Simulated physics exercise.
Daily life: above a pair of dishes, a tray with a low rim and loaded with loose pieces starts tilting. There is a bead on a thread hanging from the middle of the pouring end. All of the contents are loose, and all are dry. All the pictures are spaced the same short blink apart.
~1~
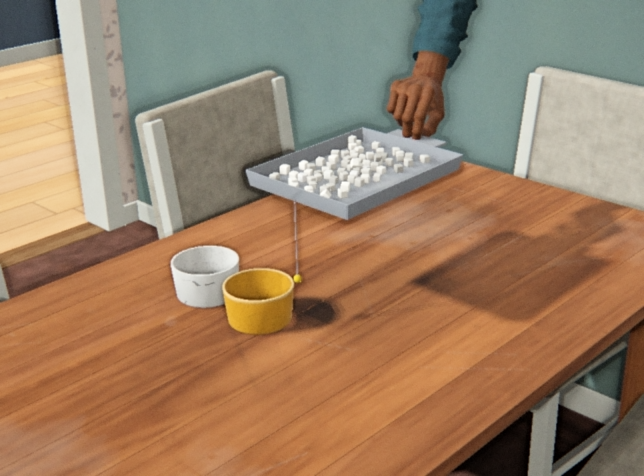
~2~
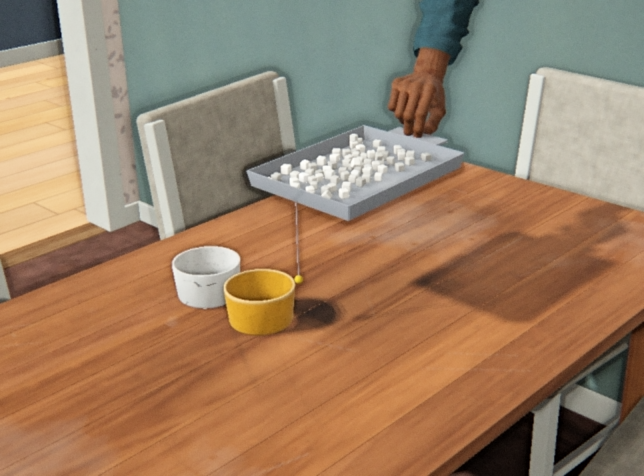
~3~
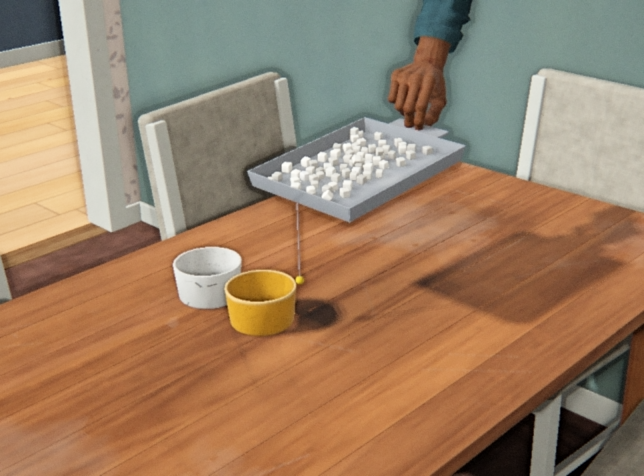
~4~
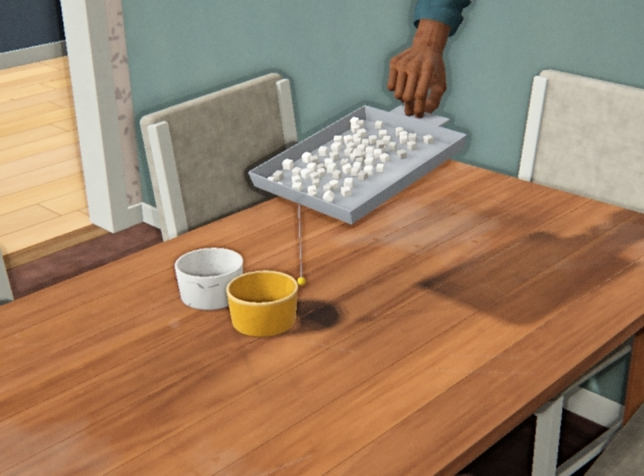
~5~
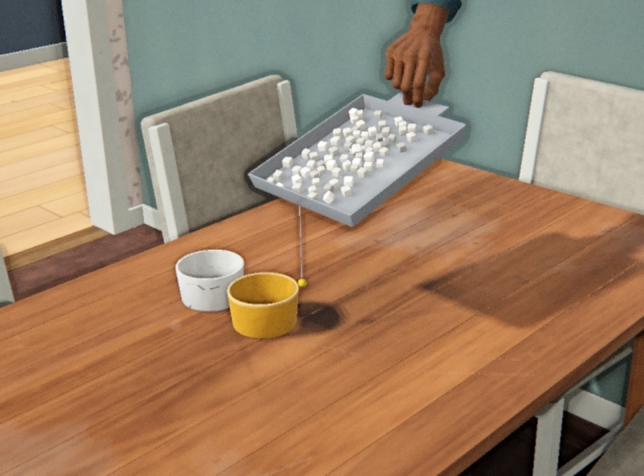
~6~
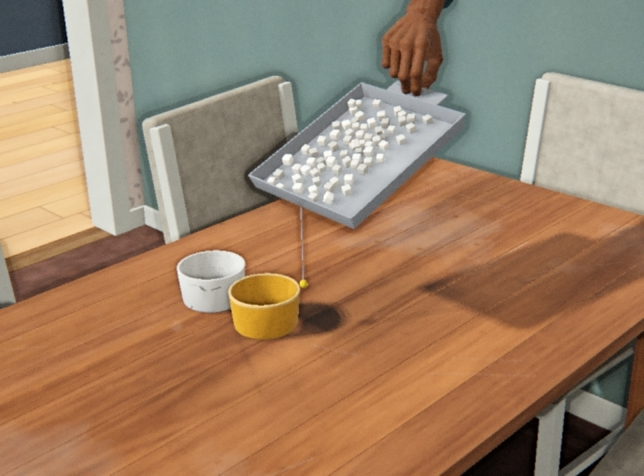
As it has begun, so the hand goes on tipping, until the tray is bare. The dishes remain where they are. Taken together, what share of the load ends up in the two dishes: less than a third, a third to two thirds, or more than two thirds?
Together they hold less than a third.
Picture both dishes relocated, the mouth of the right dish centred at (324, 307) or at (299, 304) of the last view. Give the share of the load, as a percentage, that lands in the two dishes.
First placement: Some 10 %; second placement: Some 20 %.
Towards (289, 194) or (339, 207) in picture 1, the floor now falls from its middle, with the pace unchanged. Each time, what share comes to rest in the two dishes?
The first try gives close to 50 percent; the next gives 0 percent.
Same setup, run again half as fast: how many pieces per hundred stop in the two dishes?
Around 10 percent.
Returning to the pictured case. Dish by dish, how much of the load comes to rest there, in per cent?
In the left dish 0 per cent comes to rest, in the right dish 10 per cent.
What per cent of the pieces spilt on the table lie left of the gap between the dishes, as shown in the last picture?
About 30 %.
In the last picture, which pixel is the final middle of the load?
Roughly at (284, 367).
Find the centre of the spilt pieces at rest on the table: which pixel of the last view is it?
Their resting centre is at about (281, 370).
Soon, tray tipped steeply; all on the tray.
A while on, tray tipped past a quarter turn; most on the tray; a small part outside both; a small part in the air.
Towards the end, tray tipped past a quarter turn; a small part in the right dish; nearly all outside both.
Finally, tray tipped past a quarter turn; a small part in the right dish; none in the left dish; nearly all outside both.
